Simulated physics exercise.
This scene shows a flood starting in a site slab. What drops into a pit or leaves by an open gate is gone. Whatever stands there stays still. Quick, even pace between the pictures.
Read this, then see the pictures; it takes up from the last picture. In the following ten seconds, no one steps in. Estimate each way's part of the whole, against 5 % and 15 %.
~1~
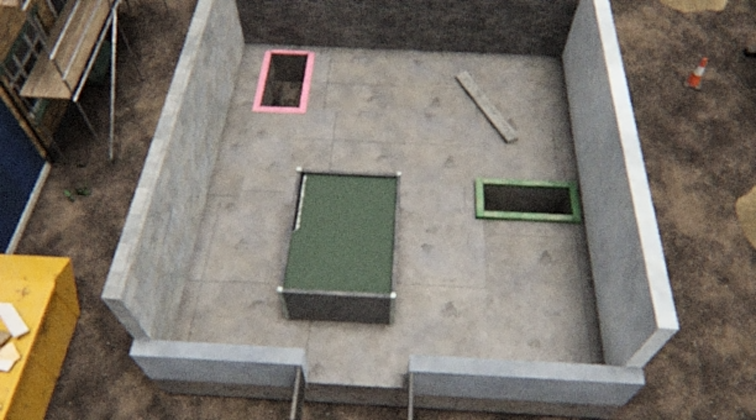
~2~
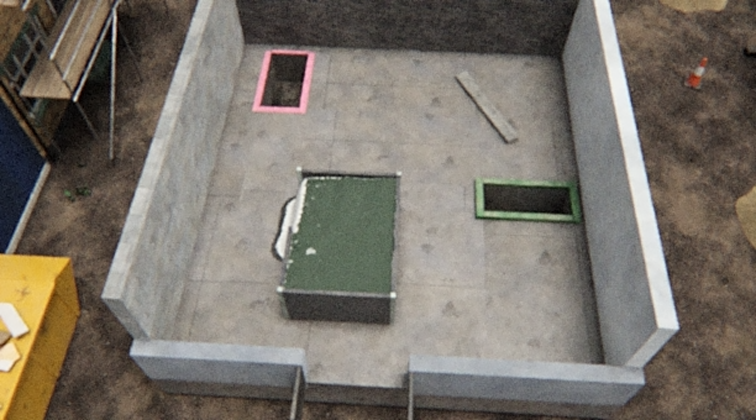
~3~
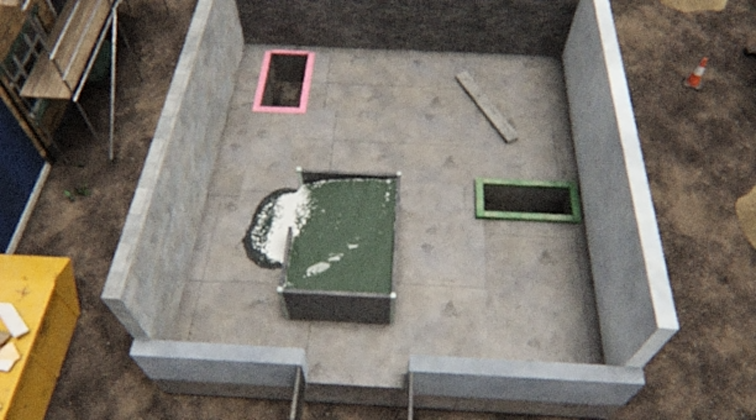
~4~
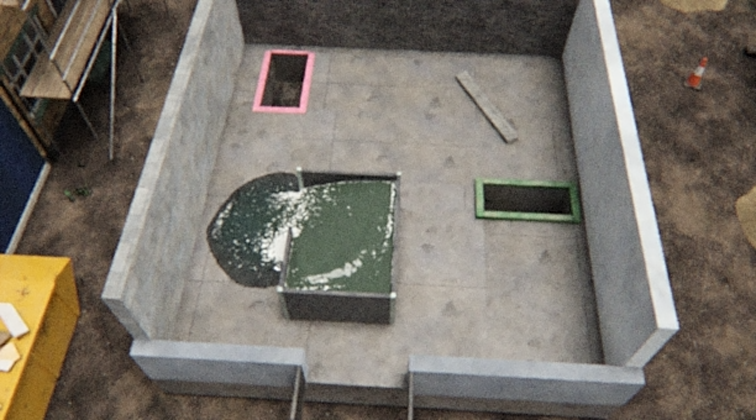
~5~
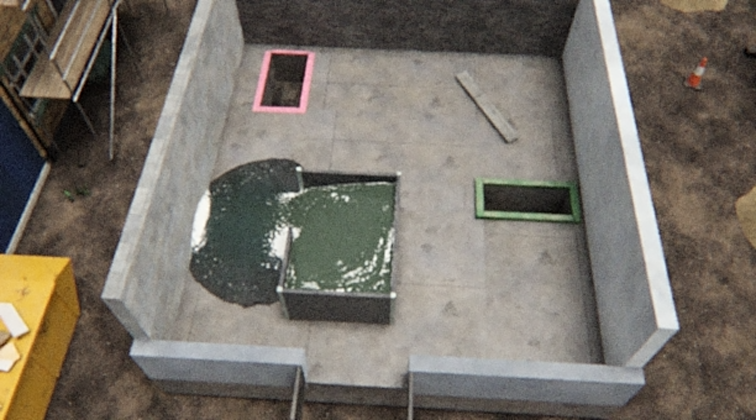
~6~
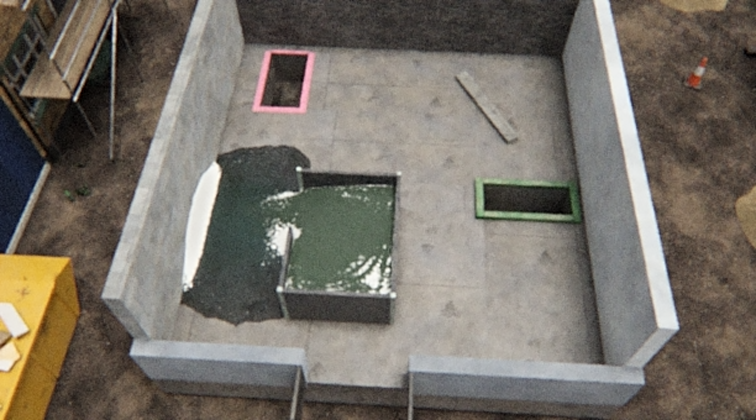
The gate is a middling outlet here - five to fifteen per cent, the green pit is a minor outlet here - below five per cent, the pink pit is a major outlet here - beyond fifteen per cent.
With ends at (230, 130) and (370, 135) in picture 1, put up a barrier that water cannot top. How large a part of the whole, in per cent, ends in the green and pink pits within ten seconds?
Green 4 %, pink 8 %.
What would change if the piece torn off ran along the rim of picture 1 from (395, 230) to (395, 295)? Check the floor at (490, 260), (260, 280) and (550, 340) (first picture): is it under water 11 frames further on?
Listed in order, they come out sitting in a pool, without a puddle and sitting in a pool.
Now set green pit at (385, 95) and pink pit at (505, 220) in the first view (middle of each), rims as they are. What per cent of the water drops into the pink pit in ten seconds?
Share, pink pit, approx.: 12 in a hundred.
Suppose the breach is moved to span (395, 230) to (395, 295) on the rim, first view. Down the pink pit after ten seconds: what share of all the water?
The pink pit takes 2 per cent.
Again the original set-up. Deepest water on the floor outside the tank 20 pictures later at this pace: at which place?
Estimated pixel: (167, 358).
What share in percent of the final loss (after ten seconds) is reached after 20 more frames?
About 35 %.
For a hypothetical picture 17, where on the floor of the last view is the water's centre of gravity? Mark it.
The water's middle lies around (284, 235).
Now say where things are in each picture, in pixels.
In the first frame, still water in the open tank at (343, 232).
In the second frame, water pours out at (300, 218) and has run to a hidden place.
In the third frame, the front is at (253, 256), out from the gap at (301, 221).
In the fourth frame, the front is at (212, 235), out from the gap at (301, 222).
In the fifth frame, water pours out at (301, 222) and has run to (209, 189).
In the sixth frame, water pours out at (301, 222) and has run to (216, 160).
A moment on, water covers 15 % of the floor; the gate 0 %, the green pit 0 %, the pink pit 0 %.
Next, water covers 25 % of the floor; the gate 0 %, the green pit 0 %, the pink pit 4 %.
Then, water covers 40 % of the floor; the gate 1 %, the green pit 0 %, the pink pit 15 %.
Later, water covers 55 % of the floor; the gate 4 %, the green pit 0 %, the pink pit 28 %.
In the end, water covers 80 % of the floor; the gate 8 %, the green pit 0 %, the pink pit 37 %.
